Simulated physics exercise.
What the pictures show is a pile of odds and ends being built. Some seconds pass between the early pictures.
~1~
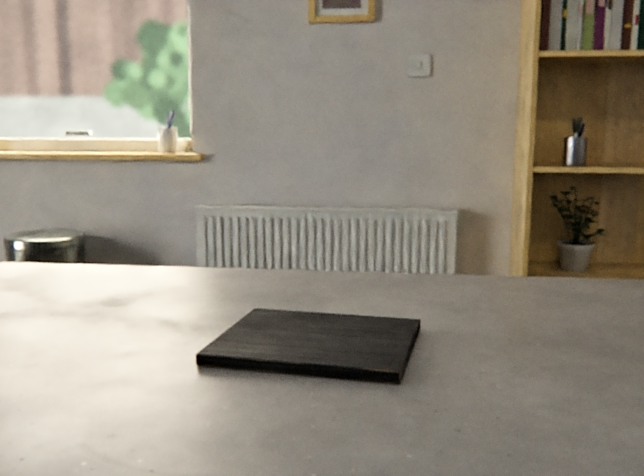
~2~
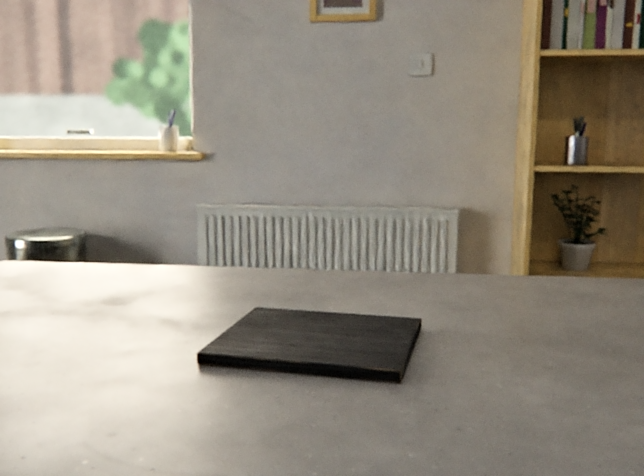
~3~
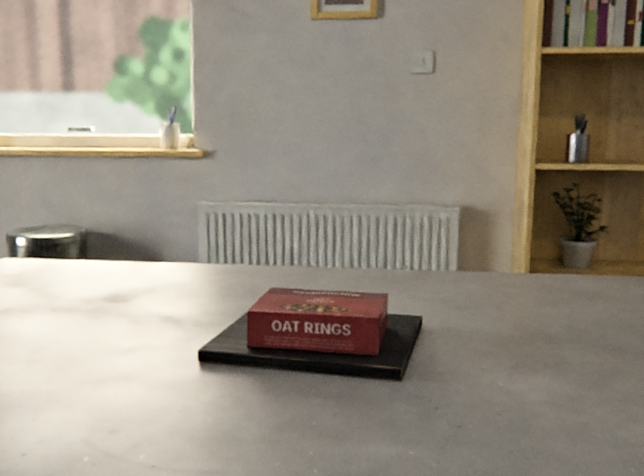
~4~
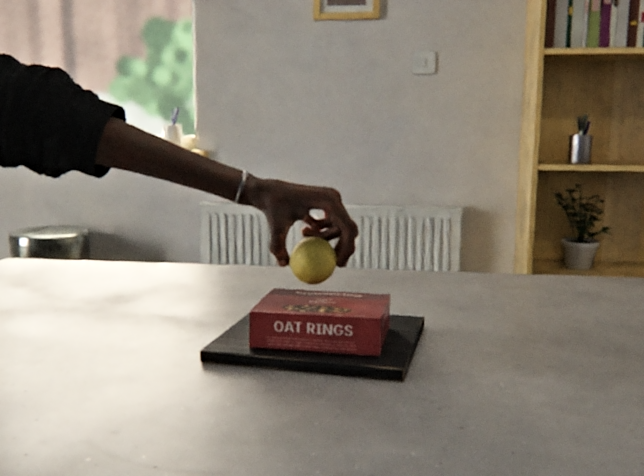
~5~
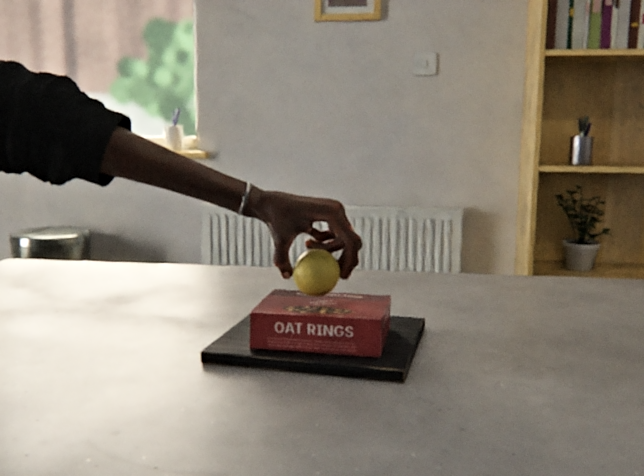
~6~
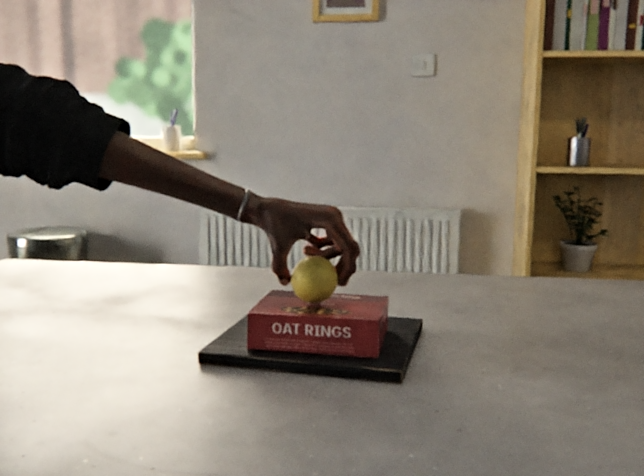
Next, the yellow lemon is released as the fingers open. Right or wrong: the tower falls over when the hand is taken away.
Wrong.
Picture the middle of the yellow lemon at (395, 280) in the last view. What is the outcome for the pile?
Next, the heap comes down.
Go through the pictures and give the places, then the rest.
In the first frame, the last thing is not in view yet.
In the second frame, the last thing is not in view yet.
In the third frame, the last thing is not in view yet; red packet (320, 319).
The fourth frame shows still above its spot; yellow lemon (313, 261); red packet (323, 319).
The fifth frame shows still above its spot; yellow lemon (317, 273); red packet (323, 320).
The sixth frame shows in place under the hand; yellow lemon (314, 280); red packet (321, 321).
Then, 0.20 s later than the last frame, all is still.
Then, 0.40 s later than the last frame, yellow lemon resting near (314, 281).
When it is over, all 3 as before. End places, in pixels of the last picture, yellow lemon near (314, 280). The pile stays up.
